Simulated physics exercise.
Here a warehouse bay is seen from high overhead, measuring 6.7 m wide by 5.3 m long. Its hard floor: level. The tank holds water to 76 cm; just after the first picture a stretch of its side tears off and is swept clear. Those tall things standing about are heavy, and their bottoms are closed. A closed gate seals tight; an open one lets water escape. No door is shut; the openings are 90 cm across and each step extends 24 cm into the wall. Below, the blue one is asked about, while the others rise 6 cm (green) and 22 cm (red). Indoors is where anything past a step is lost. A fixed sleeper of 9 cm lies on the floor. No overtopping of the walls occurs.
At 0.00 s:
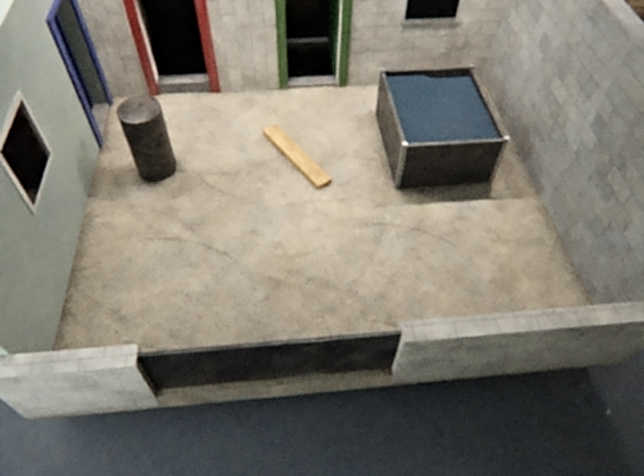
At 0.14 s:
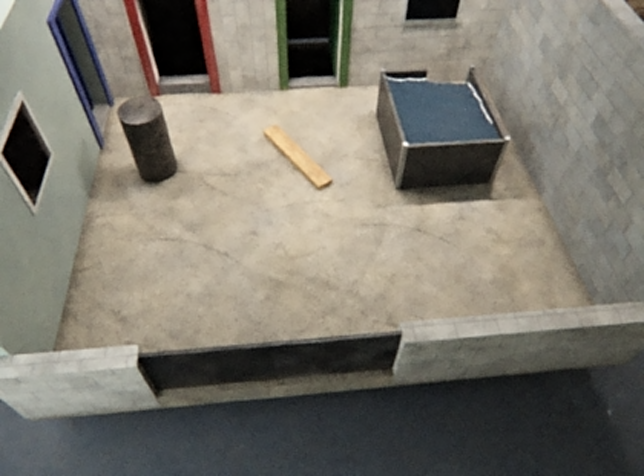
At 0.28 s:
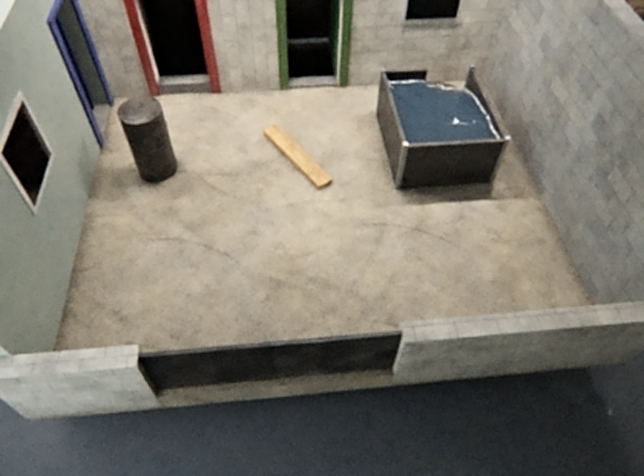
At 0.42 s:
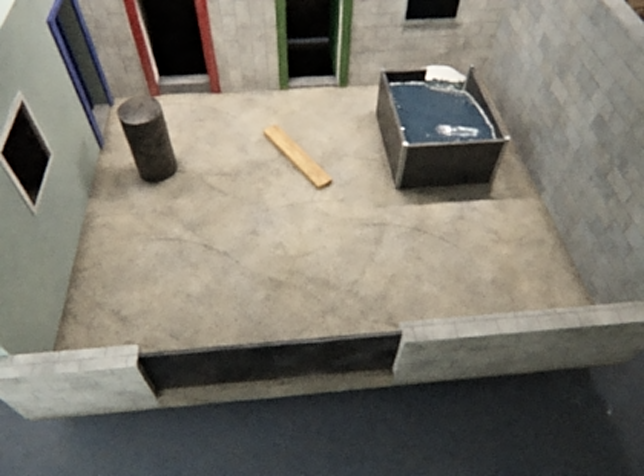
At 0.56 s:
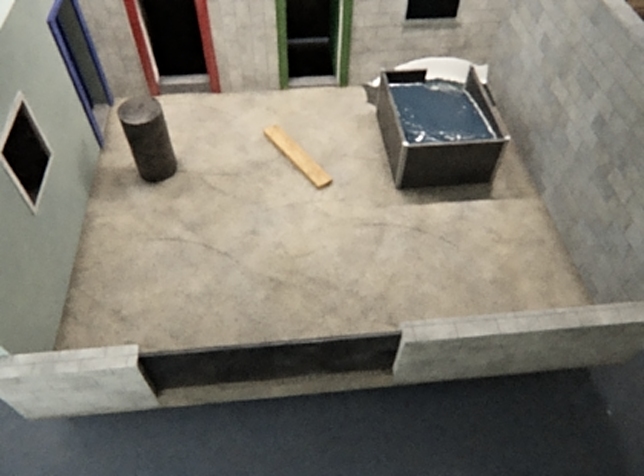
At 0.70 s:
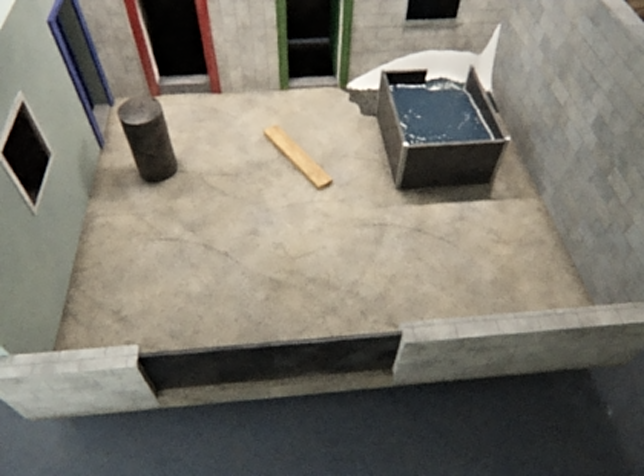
White water spills from the back of a dark tank and spreads across the floor.
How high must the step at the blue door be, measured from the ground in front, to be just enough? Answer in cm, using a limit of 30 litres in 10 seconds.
About 9 cm.
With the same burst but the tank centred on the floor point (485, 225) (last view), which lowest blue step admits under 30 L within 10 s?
I'd put it at close to 14.0 cm.
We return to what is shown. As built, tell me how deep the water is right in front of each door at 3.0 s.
Green door 5 cm, blue door 14 cm, red door 3 cm.
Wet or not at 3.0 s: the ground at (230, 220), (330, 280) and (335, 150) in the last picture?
Spot one bone dry, spot two bone dry, spot three awash.
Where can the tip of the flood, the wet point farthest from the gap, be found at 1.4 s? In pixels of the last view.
Front tip: Approx. (238, 94) px.
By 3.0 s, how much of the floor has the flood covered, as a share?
Close to 45 per cent of it is wet.
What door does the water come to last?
The answer is the blue one.
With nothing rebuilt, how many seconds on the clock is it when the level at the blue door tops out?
I'd guess close to 3.2 seconds.
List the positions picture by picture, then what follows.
In the first picture, still water, 76 cm deep, in the tank at (439, 107); the blue door at (85, 71) is dry.
In the second picture, water pours out on the far side and has run 0.3 m, to a hidden place; about 6 cm deep outside, 76 cm at the back.
In the third picture, water pours out on the far side and has run 0.8 m, to a hidden place; about 9 cm deep outside, 76 cm at the back.
In the fourth picture, the gap is on the far side, the front 1.0 m out at a hidden place; the back of the tank holds 72 cm.
In the fifth picture, water pours out on the far side and has run 1.2 m, to (367, 85); about 10 cm deep outside, 64 cm at the back.
In the sixth picture, the gap is on the far side, the front 1.5 m out at (344, 87); the back of the tank holds 66 cm; the blue door at (86, 72), 5.7 m from the gap, is still 4.2 m from the nearest water.
After 1.4 s water covers 15 % of the floor, deepest (52 cm) near (455, 83); it has not reached the blue door.
After 3.0 s water covers 45 % of the floor, deepest (32 cm) near (436, 84); 14 cm at the blue door, 0 litres in over its 7 cm step.
After 10.0 s water covers 95 % of the floor, deepest (11 cm) near (86, 217); 6 cm at the blue door, 61 litres in over its 7 cm step.
At the blue door as built, the water arrived by 2.8 s and peaked near 14 cm at 3.2 s.
Run again over the same 10 s with other heights there, 44 litres in over 8 cm, 13 litres over 11 cm. The limit of 30 litres is kept from about 9 cm up.
